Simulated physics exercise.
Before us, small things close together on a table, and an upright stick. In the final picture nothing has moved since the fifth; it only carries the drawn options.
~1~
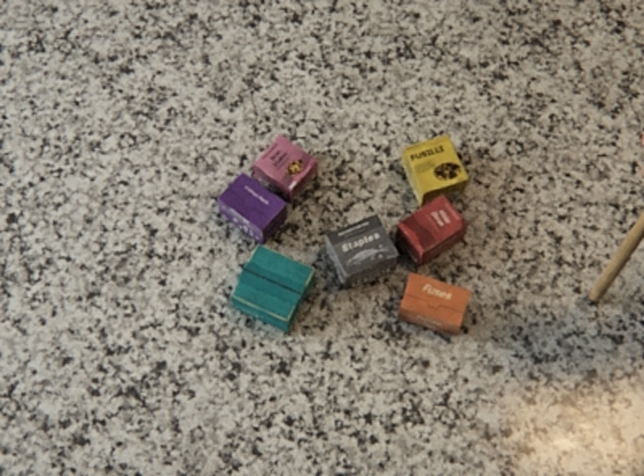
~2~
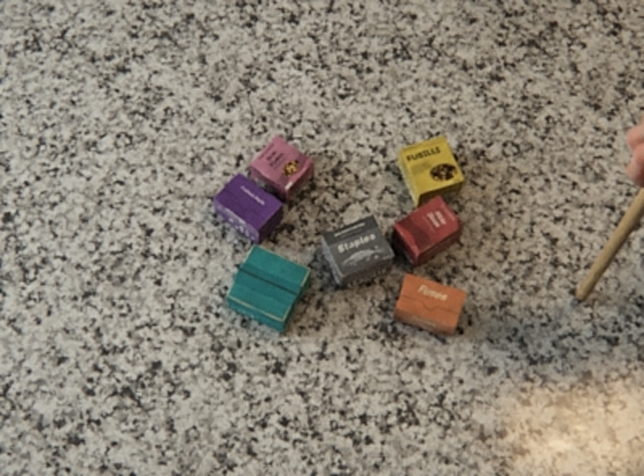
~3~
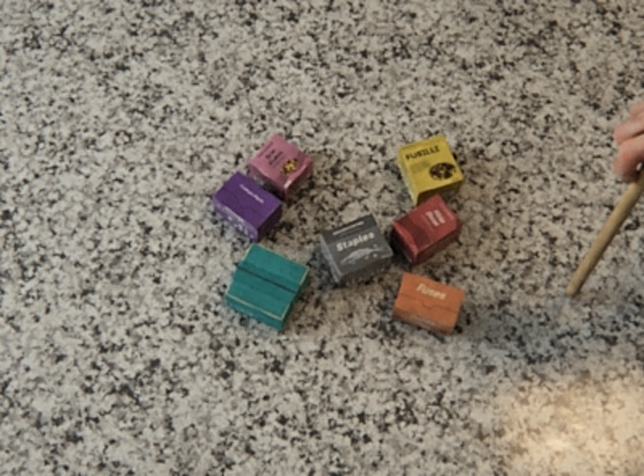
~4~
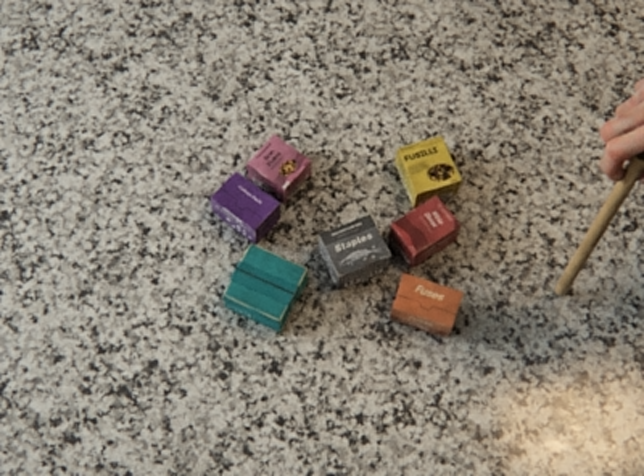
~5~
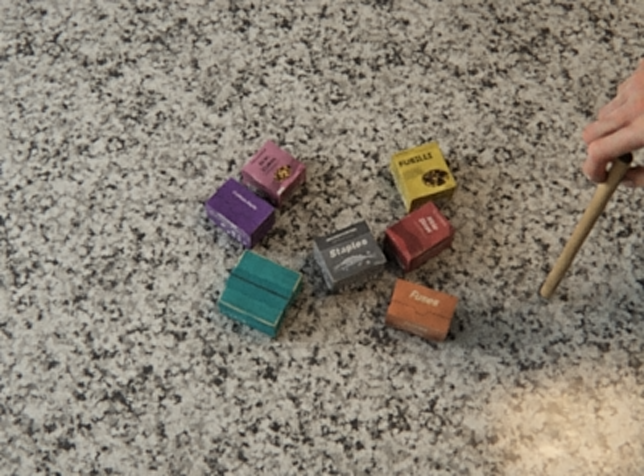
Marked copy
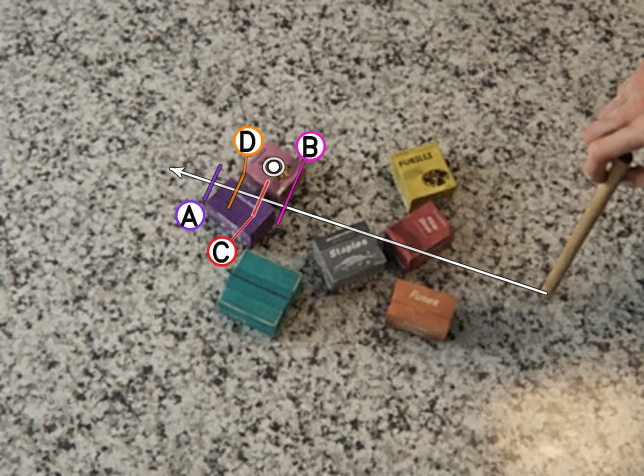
We see seven small coloured boxes sitting close together on a speckled surface, barely shifting in view, while a hand comes in from the right holding an upright wooden stick and moves it a short way left.
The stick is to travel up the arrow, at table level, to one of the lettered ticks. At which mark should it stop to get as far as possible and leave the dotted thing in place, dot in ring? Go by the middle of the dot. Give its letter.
It can go as far as B.
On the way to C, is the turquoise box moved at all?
No.
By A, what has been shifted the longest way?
The red box has gone farthest.
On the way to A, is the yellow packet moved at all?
Yes.
On the marked copy, A at (212, 183); B at (285, 207); C at (261, 199); D at (237, 190); the arrow from (546, 293) to (171, 169); the white dot at (274, 167).
Following B. Soon after the start, foot of the stick (449, 262).
Later, foot of the stick (355, 231); red box (376, 199); yellow packet (417, 160).
In the end, foot of the stick (285, 208); red box (375, 198); yellow packet (417, 160); the dot is still in its ring.
As for the rest, A shifts the dotted thing to (255, 158); C shifts the dotted thing to (262, 163); D shifts the dotted thing to (256, 158).
